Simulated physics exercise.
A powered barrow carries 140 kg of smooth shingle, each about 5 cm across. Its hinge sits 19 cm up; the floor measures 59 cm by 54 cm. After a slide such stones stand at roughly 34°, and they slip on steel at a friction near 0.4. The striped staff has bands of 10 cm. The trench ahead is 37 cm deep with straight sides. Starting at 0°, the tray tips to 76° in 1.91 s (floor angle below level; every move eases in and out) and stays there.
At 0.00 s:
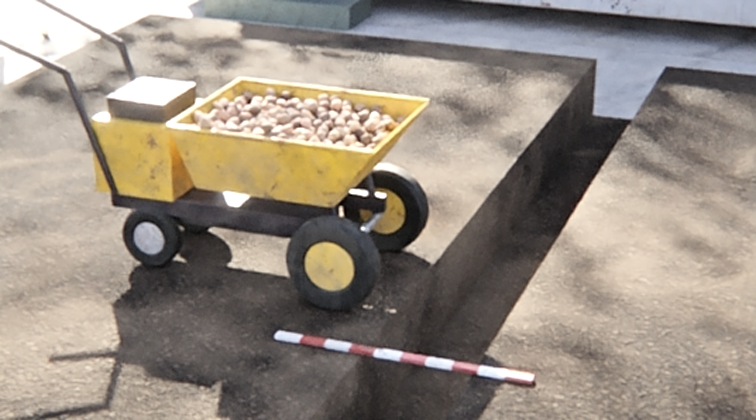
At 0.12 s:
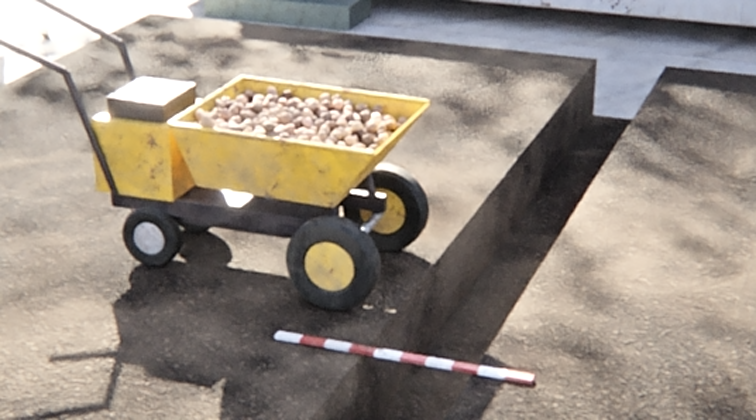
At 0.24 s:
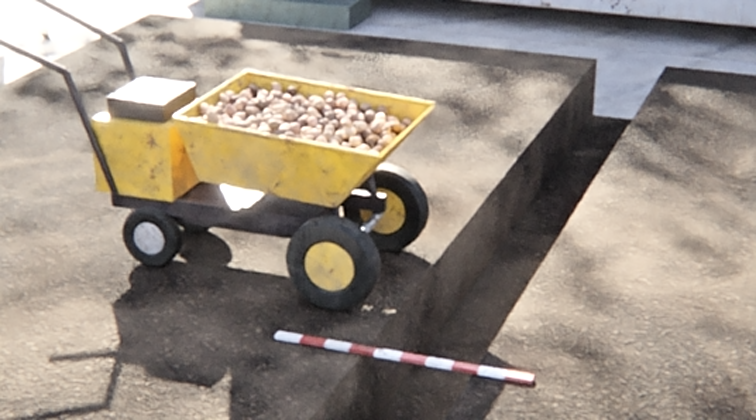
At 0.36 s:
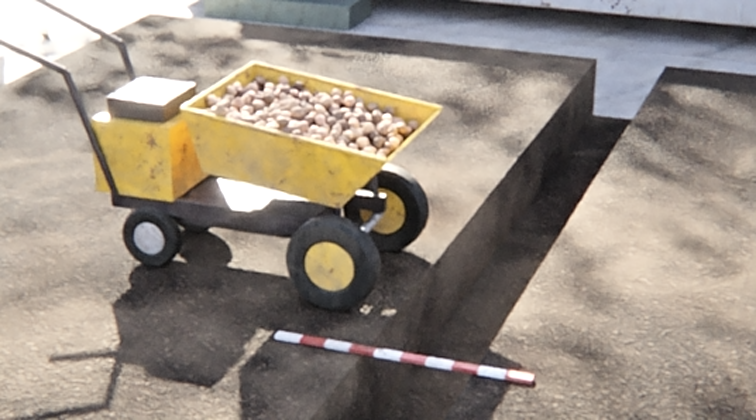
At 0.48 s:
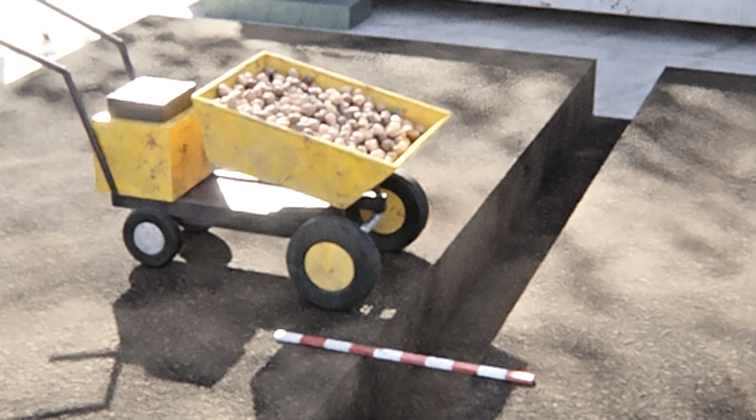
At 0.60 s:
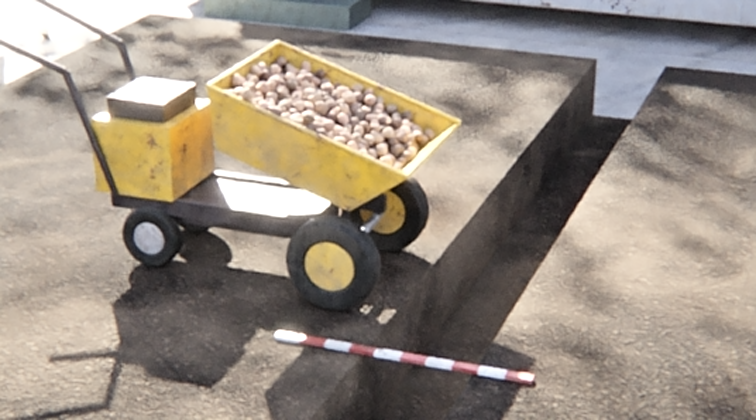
A yellow barrow's tray of smooth stones tilts gradually down to the right beside a trench.
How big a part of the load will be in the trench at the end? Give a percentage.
About 51 per cent.
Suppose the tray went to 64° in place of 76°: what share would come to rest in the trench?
Then about 60 per cent.
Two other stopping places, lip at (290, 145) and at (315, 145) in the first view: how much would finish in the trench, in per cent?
Near 100 per cent from the first place, 100 from the second.
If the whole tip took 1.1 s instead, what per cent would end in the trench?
It would be near 45 per cent.
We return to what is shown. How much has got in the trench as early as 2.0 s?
Some 30 per cent.
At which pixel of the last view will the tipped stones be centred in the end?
Around (511, 348).
After 1.4 s the floor is at 64°; 91 % in the tray, 6 % in the trench, 3 % past the trench; the foremost stones are at (538, 301).
After 2.0 s the floor is at 76°; 22 % in the tray, 31 % in the trench, 47 % past the trench; the foremost stones are at (725, 319).
After 2.4 s the floor is at 76°; 4 % in the tray, 45 % in the trench, 50 % past the trench; the foremost stones are past the picture's edge.
After 4.3 s the floor is at 76°; 0 % in the tray, 51 % in the trench, 49 % past the trench; the foremost stones are past the picture's edge.
